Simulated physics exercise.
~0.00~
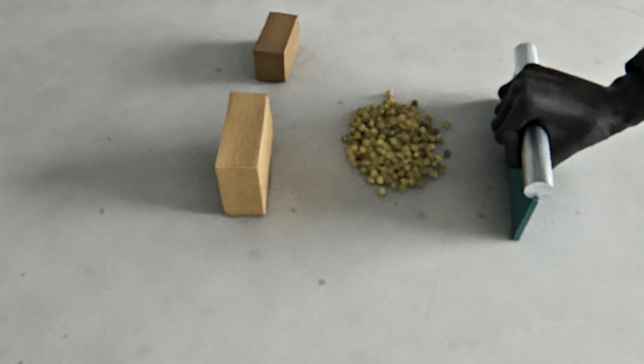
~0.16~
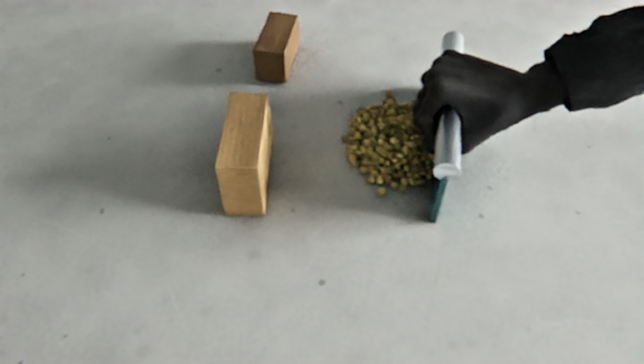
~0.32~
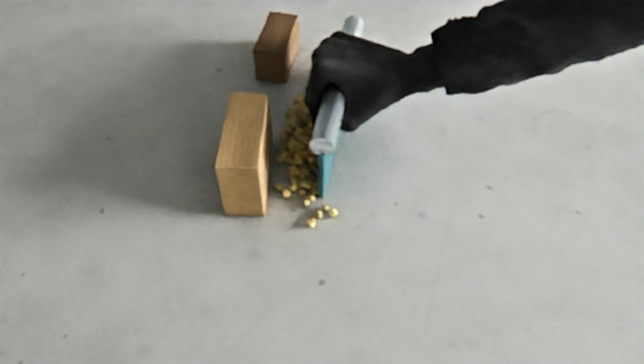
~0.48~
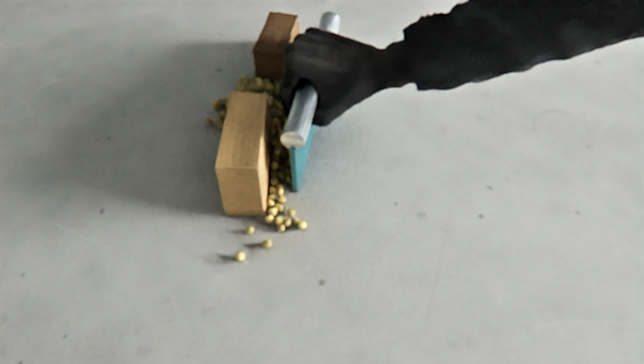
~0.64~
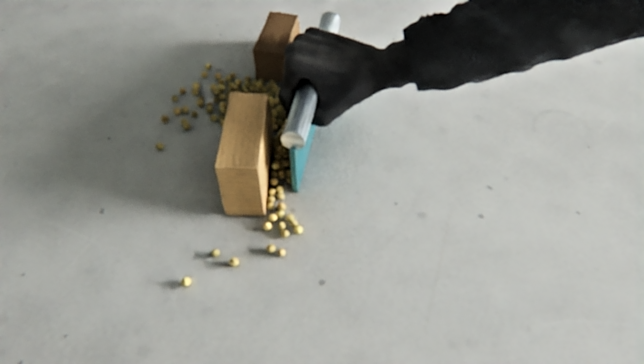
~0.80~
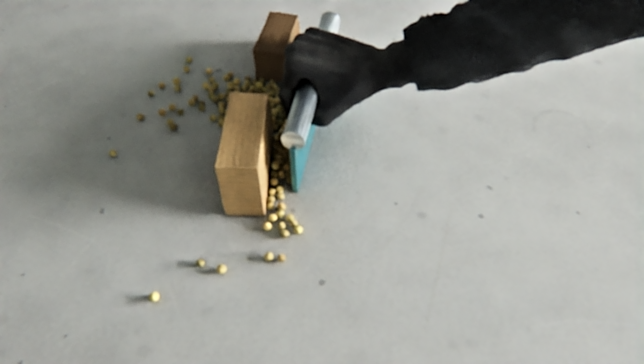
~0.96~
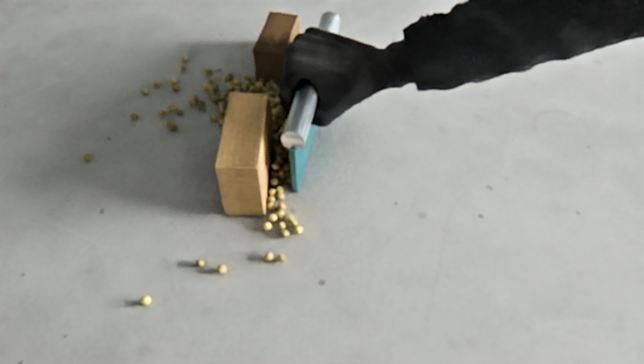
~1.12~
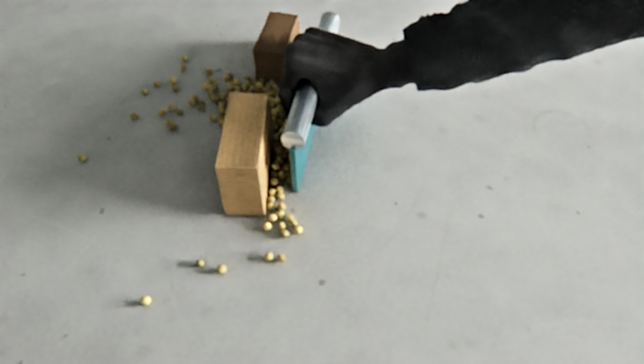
On a grey floor, a black-gloved hand scrapes a bean pile left against two wooden blocks, many spilling through the gap, others staying trapped.
